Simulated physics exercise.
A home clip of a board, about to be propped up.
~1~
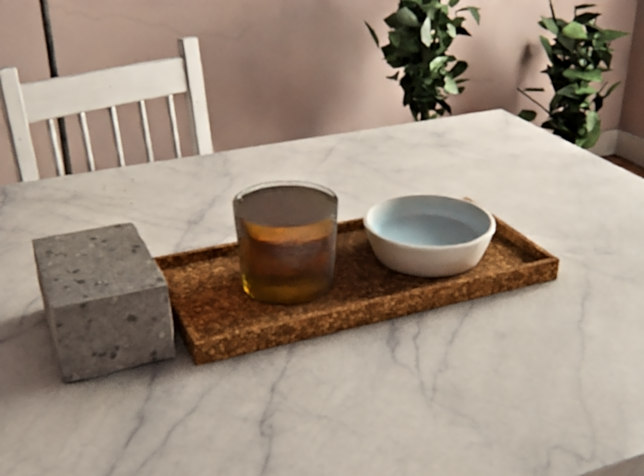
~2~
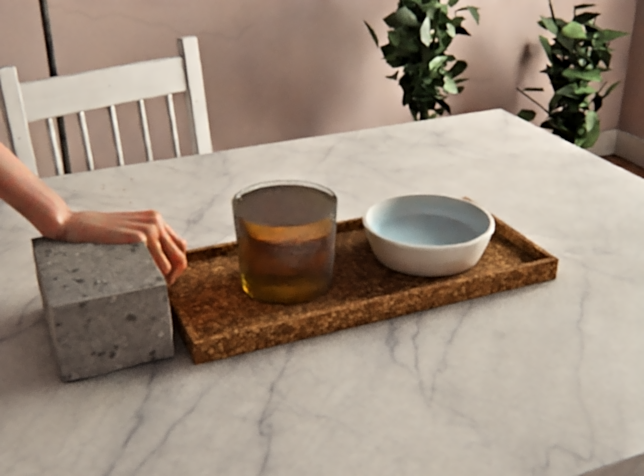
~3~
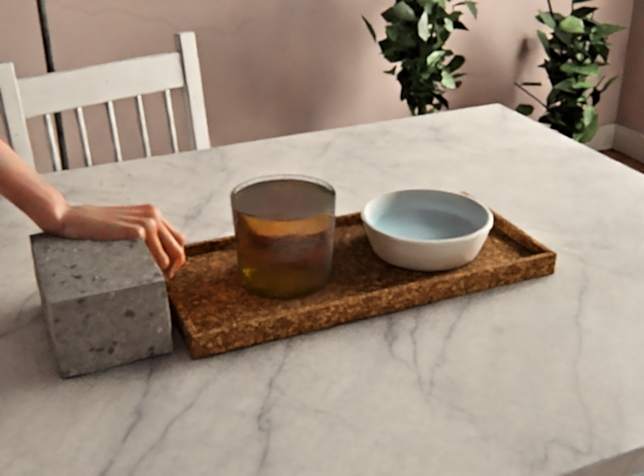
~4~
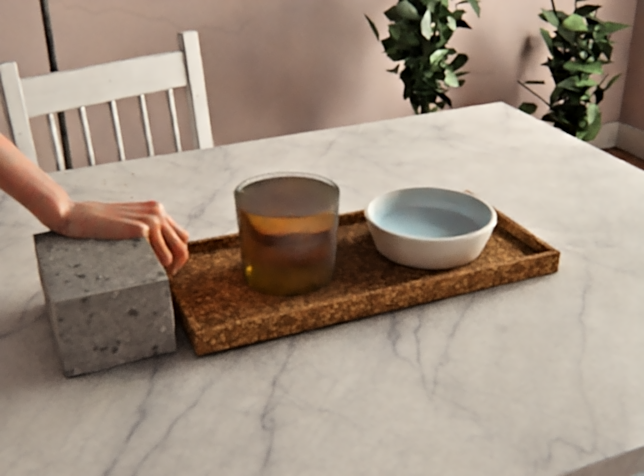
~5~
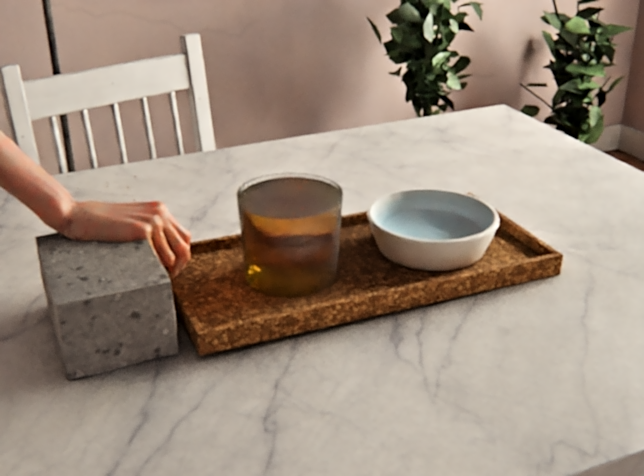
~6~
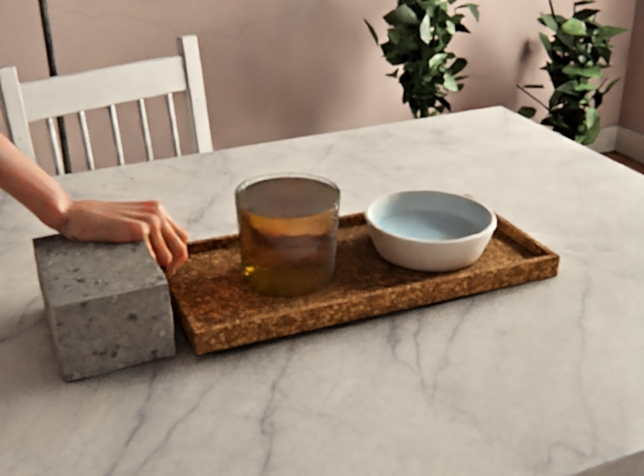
A hand reaches in from the left and rests on the grey block beside the tray.
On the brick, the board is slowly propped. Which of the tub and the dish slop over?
First the tub, which pours over, then the dish, which pours over.
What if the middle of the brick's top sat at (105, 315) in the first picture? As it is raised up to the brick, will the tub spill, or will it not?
Prediction: Keeps every drop.
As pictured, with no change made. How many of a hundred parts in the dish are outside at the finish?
28 in a hundred, roughly.
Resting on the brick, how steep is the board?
About 13°.
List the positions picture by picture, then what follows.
In the first picture, the board lies flat; tub (286, 241) nearly full; dish (428, 233) about three quarters full; brick (116, 334).
The second picture shows a hand takes the end of the board; tub nearly full, surface at (285, 205); dish about three quarters full, surface at (427, 225).
The third picture shows the board slopes by about 0°; tub (284, 235) nearly full; dish (426, 228) about three quarters full.
In the fourth picture, the end is rising; tub nearly full, surface at (287, 197); dish about three quarters full, surface at (430, 218); brick (117, 329).
In the fifth picture, the end has come up a little; tub (290, 234) nearly full; dish (432, 228) about three quarters full.
The sixth picture shows slope near 1°; tub nearly full, surface at (288, 197); dish about three quarters full, surface at (430, 220); brick (116, 333).
A moment on, the board slopes by about 7°; tub, all is still inside; dish, all is still inside.
Further on, the board slopes by about 14°; tub, a puddle lies under it; dish, a puddle lies under it.
When it is over, the board slopes by about 13°, resting on the brick; tub, a puddle lies under it; dish, a puddle lies under it.
